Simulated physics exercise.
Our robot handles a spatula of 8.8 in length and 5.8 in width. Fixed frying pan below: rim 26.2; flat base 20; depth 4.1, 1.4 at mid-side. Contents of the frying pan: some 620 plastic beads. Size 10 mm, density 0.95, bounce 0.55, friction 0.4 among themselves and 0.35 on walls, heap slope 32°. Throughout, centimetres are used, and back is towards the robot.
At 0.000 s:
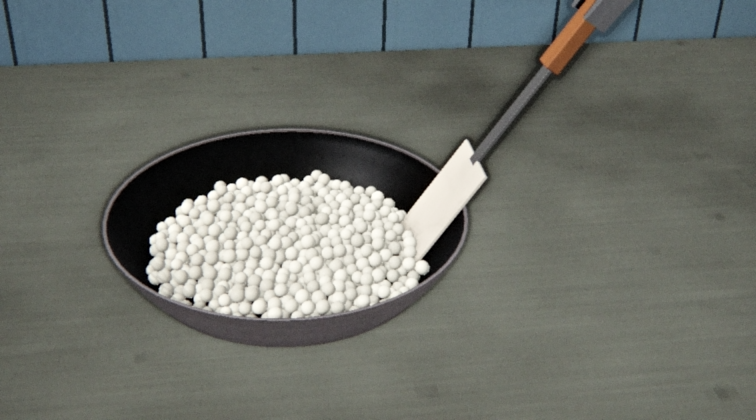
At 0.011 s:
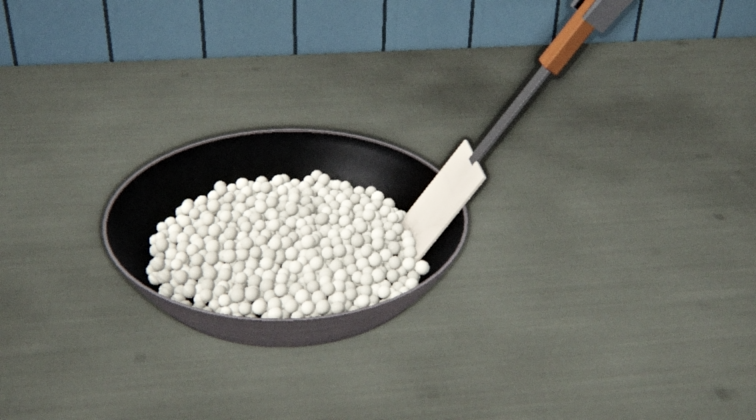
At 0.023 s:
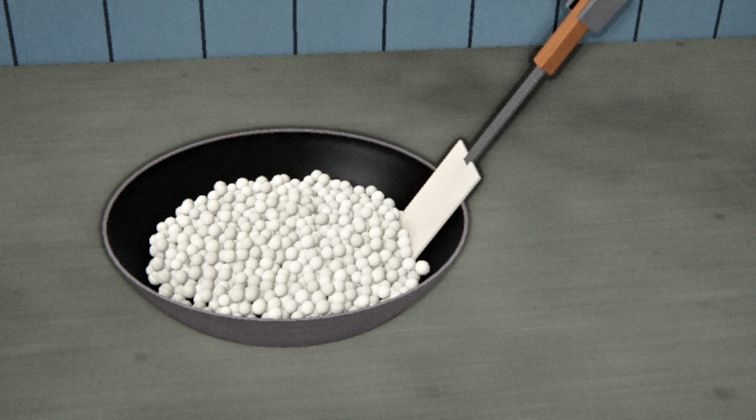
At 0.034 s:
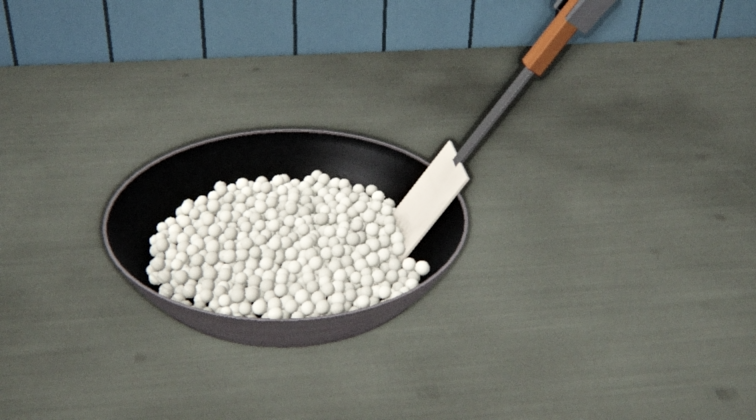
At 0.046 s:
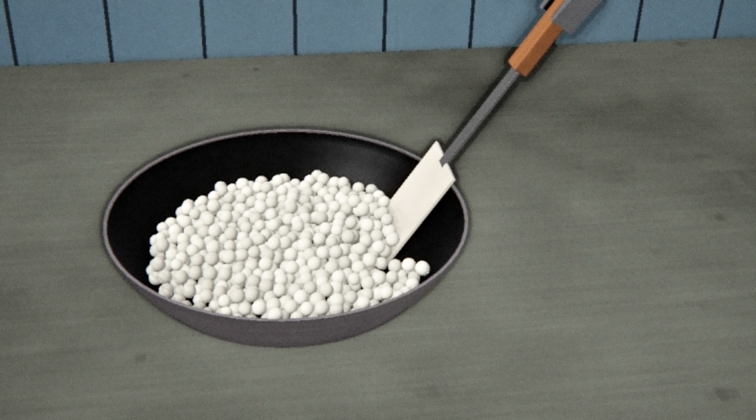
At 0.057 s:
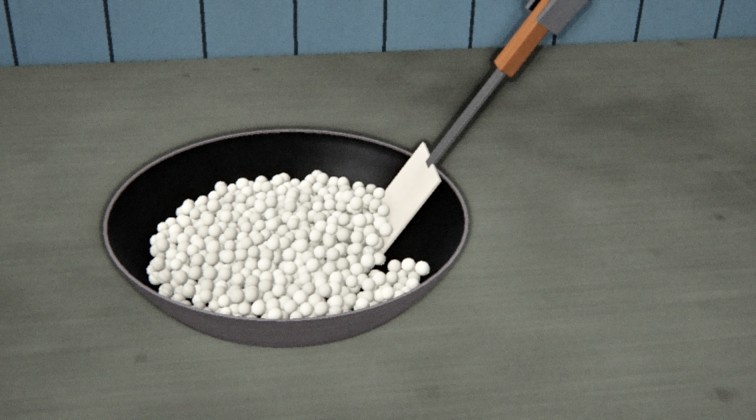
A grey countertop backed by blue tiles is seen from above at an angle, from a viewpoint that stays still. A dark frying pan sits left of centre, heaped with small white beads, and a pale spatula with a grey shaft and orange-brown grip leans in from the upper right. The spatula slides slowly leftward, pushing nearby beads inward while a few remain by the right rim.
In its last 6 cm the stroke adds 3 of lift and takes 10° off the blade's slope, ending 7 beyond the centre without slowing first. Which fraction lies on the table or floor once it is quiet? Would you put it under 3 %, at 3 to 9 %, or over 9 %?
I would say 3 to 9 %.
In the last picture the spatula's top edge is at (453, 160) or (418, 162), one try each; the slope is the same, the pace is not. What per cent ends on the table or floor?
Respectively, some 0 and 10 per cent.
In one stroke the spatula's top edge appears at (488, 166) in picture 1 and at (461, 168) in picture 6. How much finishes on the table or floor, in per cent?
Near 0 in a hundred.
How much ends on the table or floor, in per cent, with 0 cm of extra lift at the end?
I'd reckon around 0 per cent.
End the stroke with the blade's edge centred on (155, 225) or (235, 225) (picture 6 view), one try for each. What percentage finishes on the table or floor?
15 % and 0 %.
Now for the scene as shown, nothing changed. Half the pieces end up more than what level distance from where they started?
It comes out at about 2 cm.
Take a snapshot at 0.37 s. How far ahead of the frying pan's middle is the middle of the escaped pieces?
That distance is around 20 cm.
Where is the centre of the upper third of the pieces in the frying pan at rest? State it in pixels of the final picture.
Look near (177, 239).
After 0.10 s, sloping 56°, highest piece 7 above the table; 620 in the frying pan.
After 0.15 s, sloping 53°, highest piece 7 above the table; 620 in the frying pan.
After 0.37 s, sloping 46°, highest piece 5 above the table; 587 in the frying pan, 31 on the table or floor, 2 on the blade or in flight.
After 1.42 s, sloping 46°, highest piece 4 above the table; 587 in the frying pan, 33 on the table or floor.
In the end, 587 in the frying pan, 33 on the table or floor. That is 5 % on the table or floor.
